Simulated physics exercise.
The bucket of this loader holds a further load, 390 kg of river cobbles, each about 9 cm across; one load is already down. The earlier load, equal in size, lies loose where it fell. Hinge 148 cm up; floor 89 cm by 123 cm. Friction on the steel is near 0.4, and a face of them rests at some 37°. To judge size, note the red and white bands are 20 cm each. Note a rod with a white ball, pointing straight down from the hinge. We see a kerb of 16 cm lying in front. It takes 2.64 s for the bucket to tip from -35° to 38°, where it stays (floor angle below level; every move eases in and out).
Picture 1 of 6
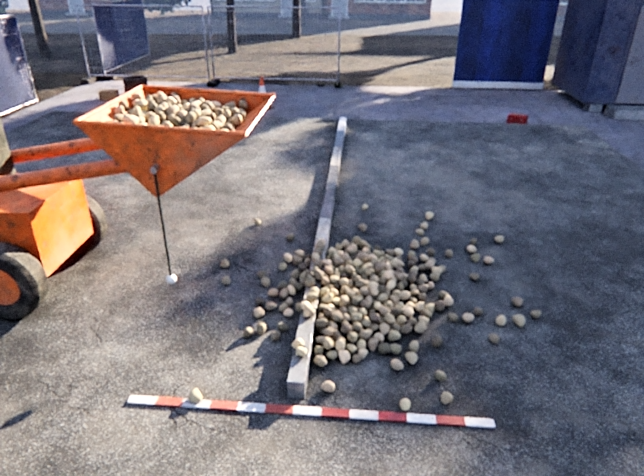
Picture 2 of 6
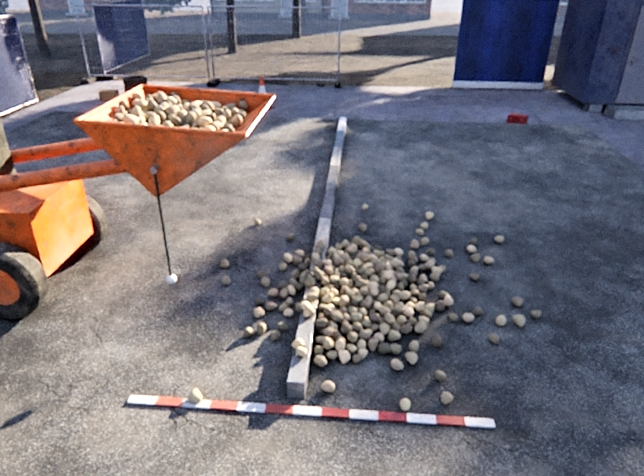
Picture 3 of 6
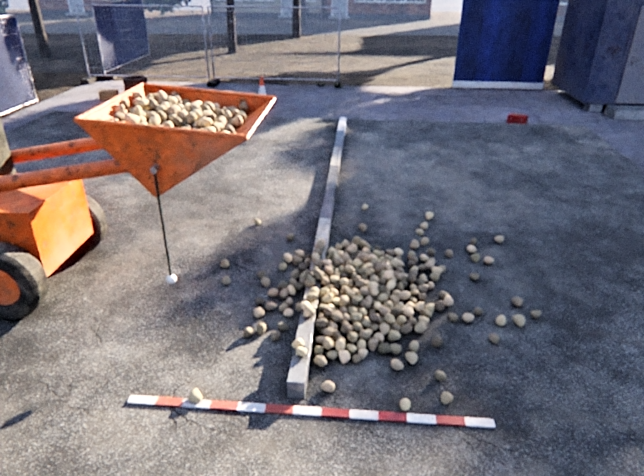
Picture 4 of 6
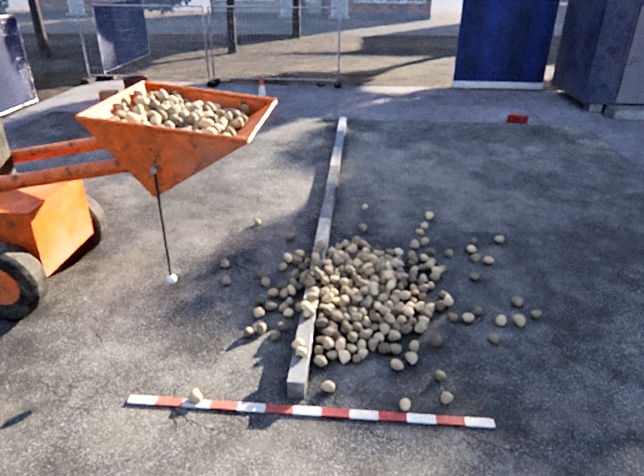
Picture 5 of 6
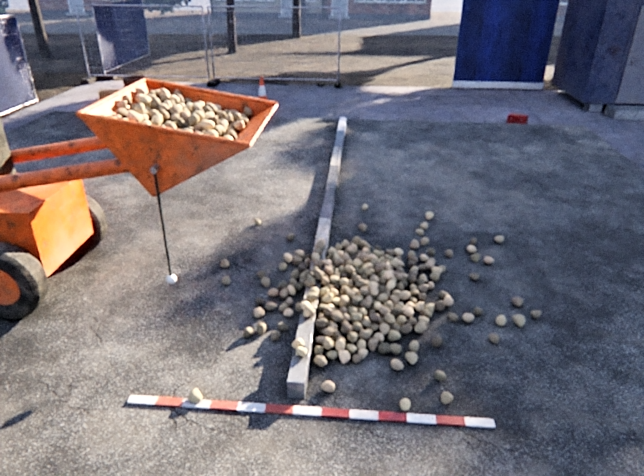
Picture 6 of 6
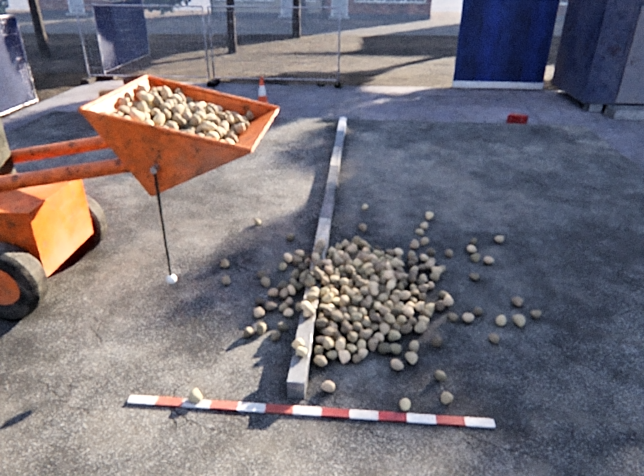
An orange loader bucket full of pale stones tilts slightly downward beside a loose pile.
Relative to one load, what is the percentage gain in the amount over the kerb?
A gain of about 20 per cent.
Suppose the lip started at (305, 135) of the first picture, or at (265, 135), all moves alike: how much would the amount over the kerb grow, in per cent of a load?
Roughly 90 per cent, then 40 per cent.
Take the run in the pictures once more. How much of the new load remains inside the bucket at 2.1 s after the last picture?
It still holds about 10 per cent.
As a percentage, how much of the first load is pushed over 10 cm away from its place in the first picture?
I'd say roughly 5 per cent of them.
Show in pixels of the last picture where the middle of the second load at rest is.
Around (290, 284) in the last picture.
Then, 1.4 s after the last picture the floor is at 27°; in per cent of one load, 93 in the bucket, 21 on this side of the kerb, 86 over the kerb; the foremost stones are at (500, 278).
Then, 2.1 s after the last picture the floor is at 38°; in per cent of one load, 8 in the bucket, 96 on this side of the kerb, 96 over the kerb; the foremost stones are at (500, 278).
Then, 2.5 s after the last picture the floor is at 38°; in per cent of one load, 0 in the bucket, 97 on this side of the kerb, 103 over the kerb; the foremost stones are at (500, 278).
Then, 5.2 s after the last picture the floor is at 38°; in per cent of one load, 0 in the bucket, 94 on this side of the kerb, 106 over the kerb; the foremost stones are at (500, 278). Net gain over the kerb, 20.
